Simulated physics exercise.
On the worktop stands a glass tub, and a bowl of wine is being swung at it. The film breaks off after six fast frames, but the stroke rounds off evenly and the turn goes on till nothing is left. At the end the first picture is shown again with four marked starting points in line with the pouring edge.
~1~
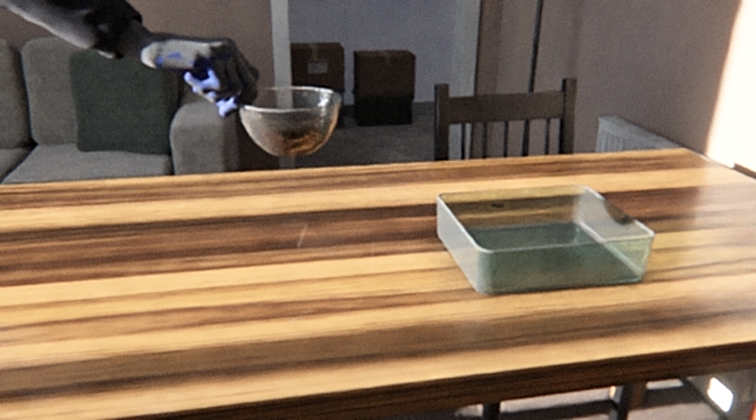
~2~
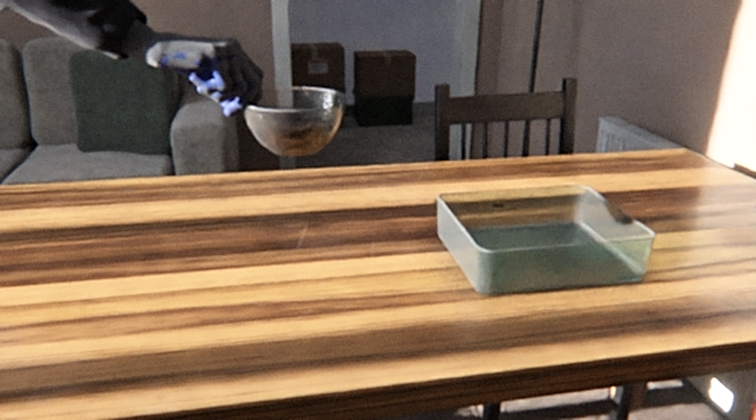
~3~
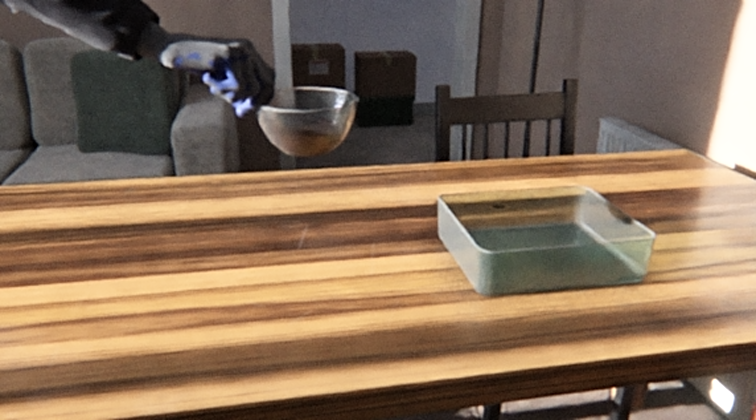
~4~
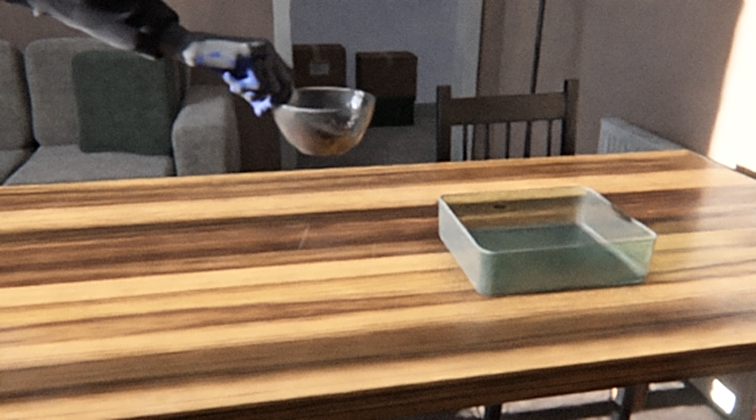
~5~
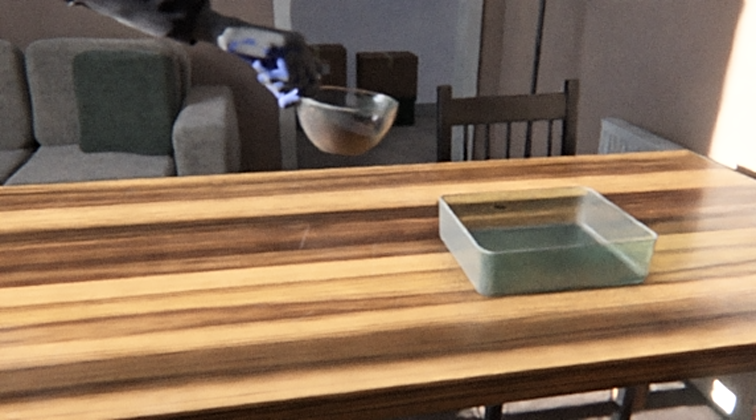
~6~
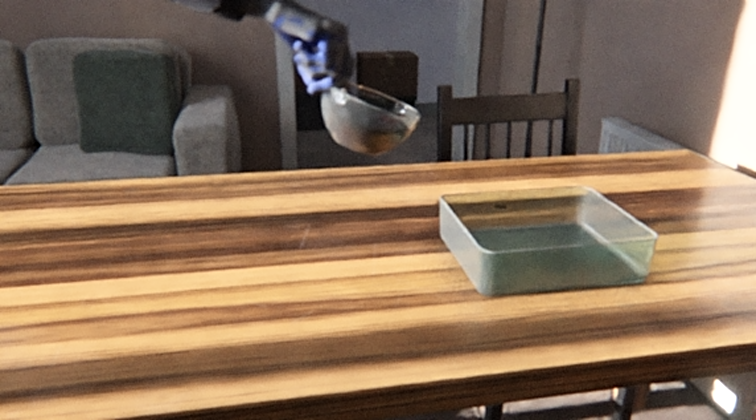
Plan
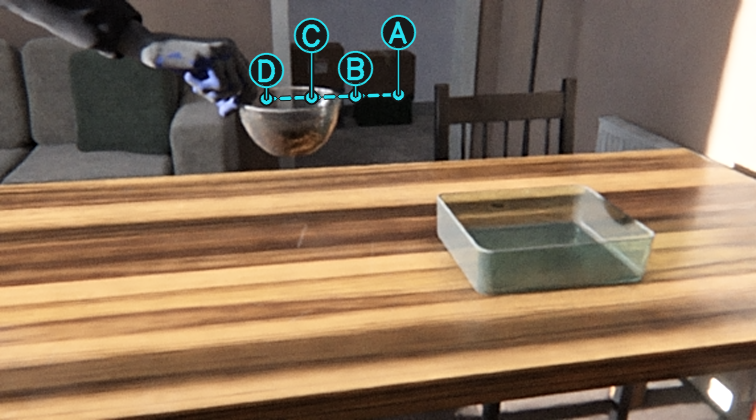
A glass bowl of brownish liquid, held by a dark robotic-looking hand, moved right above a striped wooden table, slowly at first, then tilted rightward as it neared a still, clear glass tub.
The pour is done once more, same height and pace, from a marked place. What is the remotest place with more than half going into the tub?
C will do.
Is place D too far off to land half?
Yes, that goes wrong.
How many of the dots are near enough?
Three.
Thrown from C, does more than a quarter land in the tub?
Yes, clearly.
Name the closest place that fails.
Here it is place D.
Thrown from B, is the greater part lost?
No.
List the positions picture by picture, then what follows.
Upright, lip at (340, 96); tub from (474, 292) to (641, 276); nothing has left yet.
Upright, lip at (344, 96); nothing has left yet.
Upright, lip at (355, 97); nothing has left yet.
Upright, lip at (373, 97); nothing has left yet.
Tipped about 7°, lip at (395, 102); nothing has left yet.
Tipped about 20°, lip at (418, 112); nothing has left yet.
On the marked copy, A at (398, 94); B at (355, 96); C at (311, 97); D at (266, 98).
Choosing A, about 78 % lands in the tub, 3 % falls short and 20 % goes beside or beyond.
Choosing B, about 81 % lands in the tub, 4 % falls short and 15 % goes beside or beyond.
Choosing C, about 68 % lands in the tub, 21 % falls short and 11 % goes beside or beyond.
Choosing D, about 26 % lands in the tub, 69 % falls short and 6 % goes beside or beyond.
